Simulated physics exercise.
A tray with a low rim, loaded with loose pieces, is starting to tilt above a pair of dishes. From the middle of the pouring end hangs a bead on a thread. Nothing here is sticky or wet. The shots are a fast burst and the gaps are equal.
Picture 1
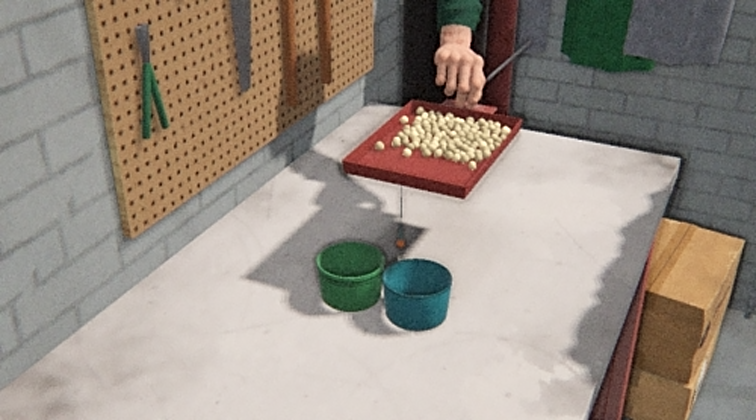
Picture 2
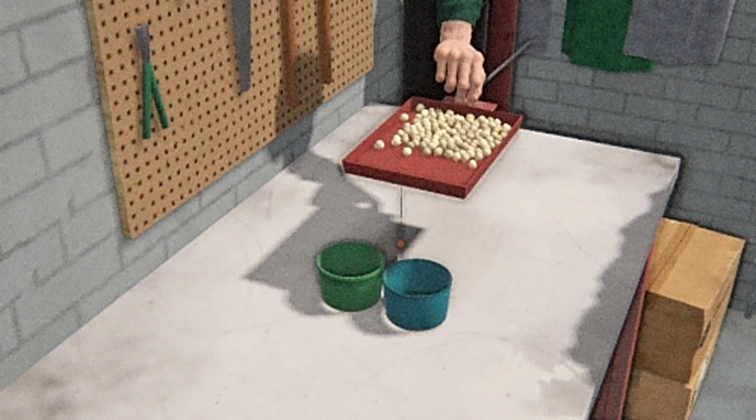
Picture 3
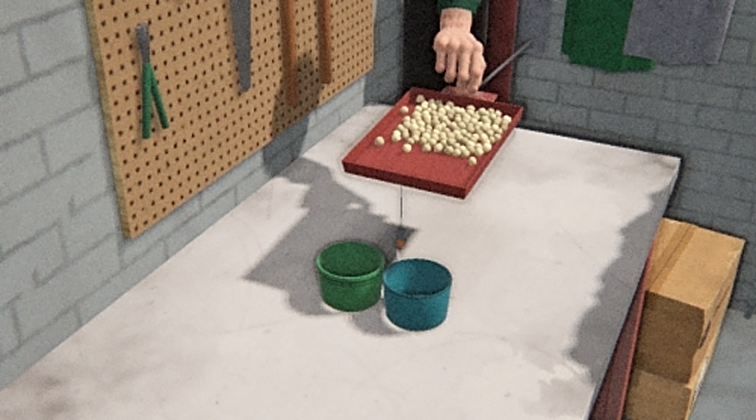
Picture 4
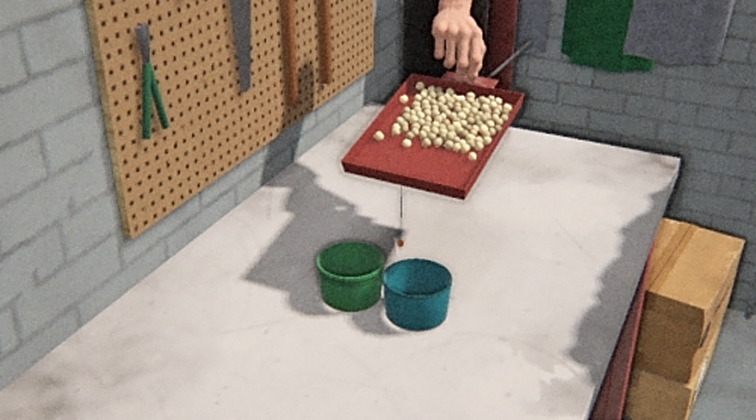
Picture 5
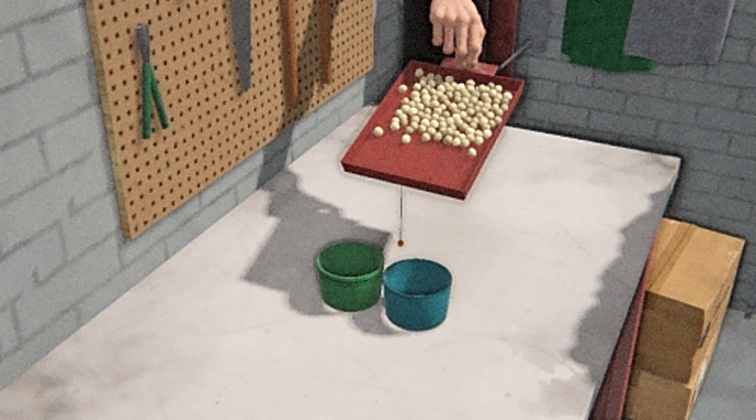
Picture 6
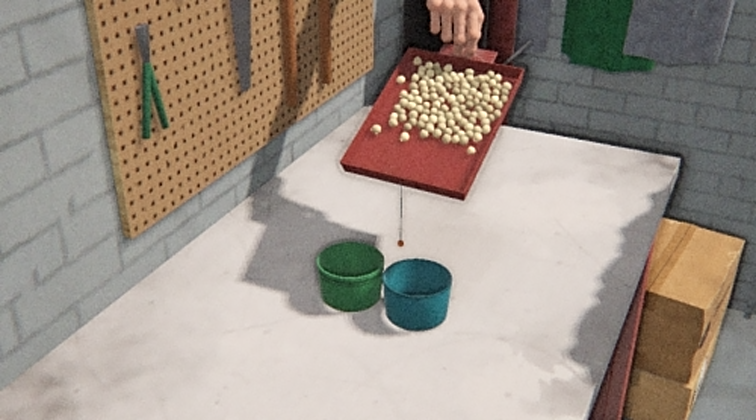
The footage shows a hand gradually raising the far end of a red tray of pale round nuts above a green dish and a blue dish on a workbench, steepening its tilt while a small bead hangs from the near edge.
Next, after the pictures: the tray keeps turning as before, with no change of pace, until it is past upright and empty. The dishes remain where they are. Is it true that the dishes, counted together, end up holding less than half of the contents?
The dishes are left with the main part.
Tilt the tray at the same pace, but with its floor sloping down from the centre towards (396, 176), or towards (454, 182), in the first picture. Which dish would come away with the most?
For the first slope the lefthand dish, for the second the righthand dish.
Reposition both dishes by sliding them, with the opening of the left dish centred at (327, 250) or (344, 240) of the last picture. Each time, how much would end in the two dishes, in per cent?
First try: Roughly 40 per cent; second try: Roughly 10 per cent.
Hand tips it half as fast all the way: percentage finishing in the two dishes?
I'd say 80 percent or thereabouts.
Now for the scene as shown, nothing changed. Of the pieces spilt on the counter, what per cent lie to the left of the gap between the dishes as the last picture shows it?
I make it about 50 percent or so.
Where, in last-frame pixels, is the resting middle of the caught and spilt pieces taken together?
Resting centre, last picture - approx. (400, 308).
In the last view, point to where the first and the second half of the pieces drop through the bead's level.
Roughly at (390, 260) first, and then at (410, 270).
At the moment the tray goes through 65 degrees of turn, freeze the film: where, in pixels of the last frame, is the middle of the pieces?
In the last view, the load is centred near (413, 168).
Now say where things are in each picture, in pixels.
In the first frame, corners of the pouring end near (345, 160) and (465, 185), level; middle of the load near (453, 135), macadamia nuts; left dish near (336, 291); right dish near (403, 310); bead on its thread near (401, 244).
In the second frame, corners of the pouring end near (345, 160) and (465, 186), level; middle of the load near (453, 133).
In the third frame, corners of the pouring end near (344, 160) and (464, 186), tipped barely, level across its low end; middle of the load near (453, 126).
In the fourth frame, corners of the pouring end near (344, 160) and (464, 188), tipped a little, level across its low end; middle of the load near (453, 116).
In the fifth frame, corners of the pouring end near (343, 161) and (464, 189), tipped clearly, level across its low end; middle of the load near (453, 107).
In the sixth frame, corners of the pouring end near (342, 161) and (463, 191), tipped clearly, level across its low end; middle of the load near (452, 100); left dish near (336, 291); right dish near (403, 310).
Shortly afterwards, tray tipped steeply; all but a few on the tray; only a few in the air.
Next, tray tipped past a quarter turn; near two thirds on the tray; a little in the right dish; a little in the left dish; a little outside both; only a few in the air.
Some moments later, tray tipped past a quarter turn; near half in the right dish; near a third in the left dish; near a quarter outside both.
In the end, tray tipped past a quarter turn; near half in the right dish; near a third in the left dish; near a quarter outside both.
